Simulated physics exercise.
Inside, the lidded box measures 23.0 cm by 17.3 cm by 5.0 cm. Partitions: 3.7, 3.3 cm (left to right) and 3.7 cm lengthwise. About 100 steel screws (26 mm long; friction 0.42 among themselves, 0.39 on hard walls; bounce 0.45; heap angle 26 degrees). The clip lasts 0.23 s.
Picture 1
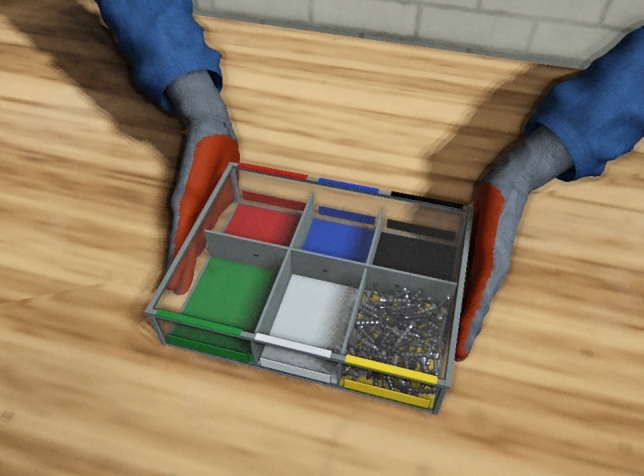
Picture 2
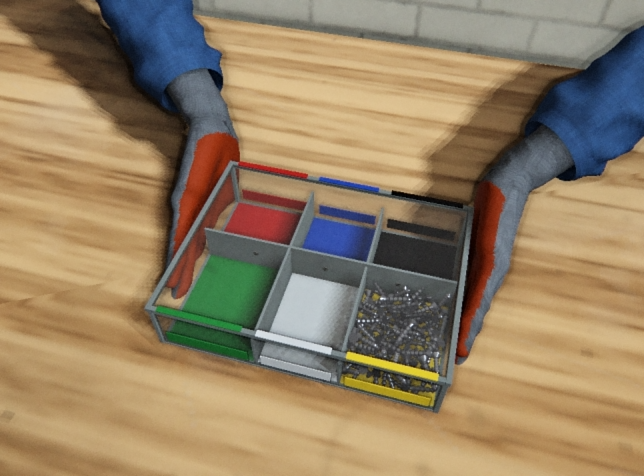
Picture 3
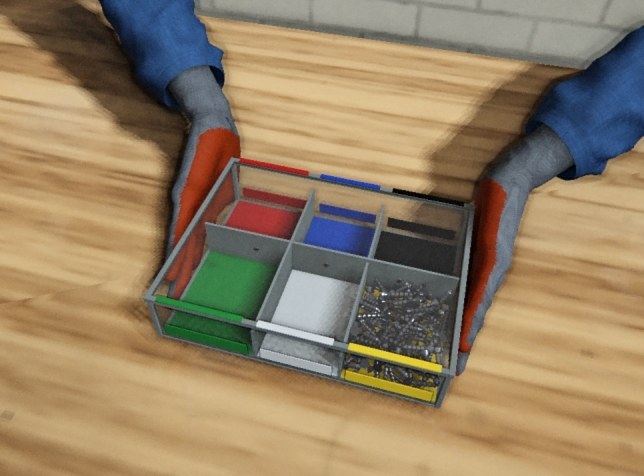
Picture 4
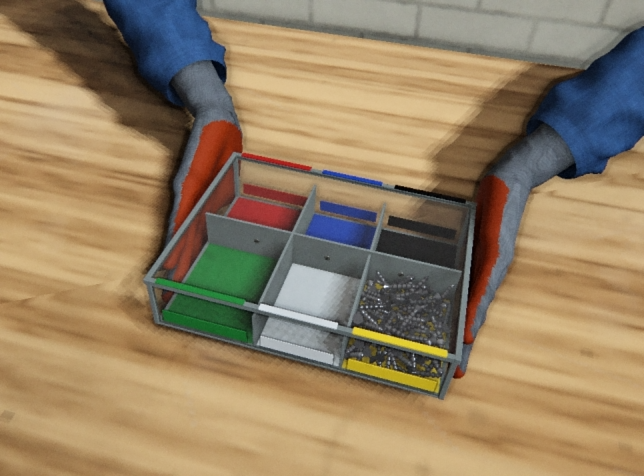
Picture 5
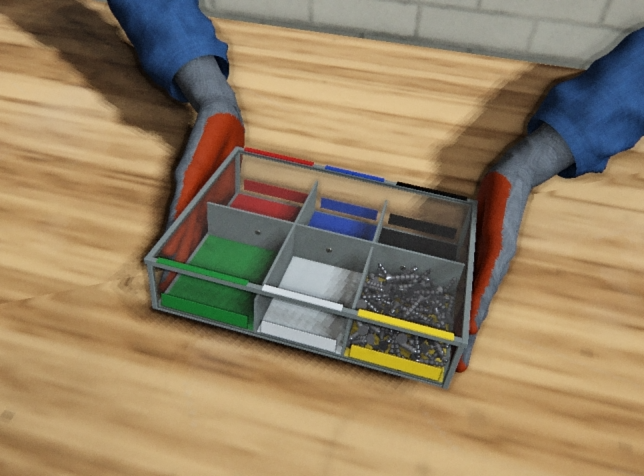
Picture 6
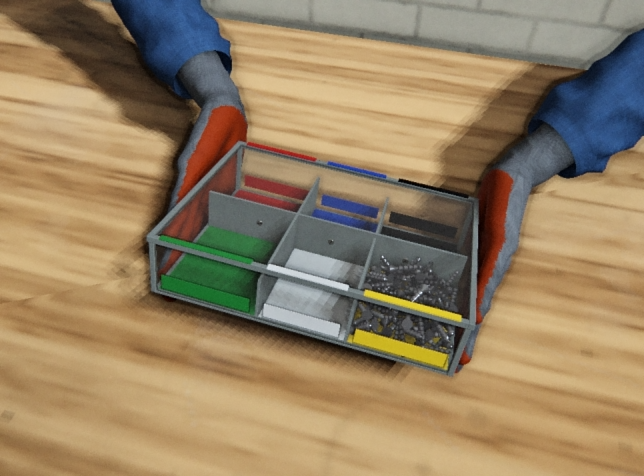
Two gloved hands in blue sleeves grip a clear lidded box above a wooden surface, seen from above with a pale block wall behind. Its six compartments show red, blue and black at the back, green, white and yellow in front, with screws heaped in the yellow one. The hands gradually raise the front edge, tilting the box backward, while the screws stay in their compartment and the camera stays still.
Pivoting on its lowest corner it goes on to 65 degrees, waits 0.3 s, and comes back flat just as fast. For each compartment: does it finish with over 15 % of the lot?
Red: Under, blue: Under, green: Under, yellow: Over, white: Under, black: Under.
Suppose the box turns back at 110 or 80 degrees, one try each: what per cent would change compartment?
About 10 and 10 per cent.
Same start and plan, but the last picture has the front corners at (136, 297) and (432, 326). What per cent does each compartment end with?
Red 0, blue 0, green 0, yellow 95, white 5, black 0.
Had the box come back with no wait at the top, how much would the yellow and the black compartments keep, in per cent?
Then: Yellow 100, black 0.
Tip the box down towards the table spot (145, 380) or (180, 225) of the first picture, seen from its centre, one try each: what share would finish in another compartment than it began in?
About 5 and 10 per cent.
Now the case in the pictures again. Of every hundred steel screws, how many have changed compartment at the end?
About 5 per cent.
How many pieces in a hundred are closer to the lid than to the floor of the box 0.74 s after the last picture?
Roughly 20 per cent.
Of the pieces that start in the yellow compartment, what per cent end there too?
Some 90 per cent.
Then, 0.74 s after the last picture, tilt 65 degrees; yellow 100 %.
Then, 1.24 s after the last picture, tilt 34 degrees; yellow 95 %, black 5 %.
Then, 1.80 s after the last picture, tilt 0 degrees; yellow 95 %, black 5 %.
In the end, red 0 %, blue 0 %, green 0 %, yellow 95 %, white 0 %, black 5 %.
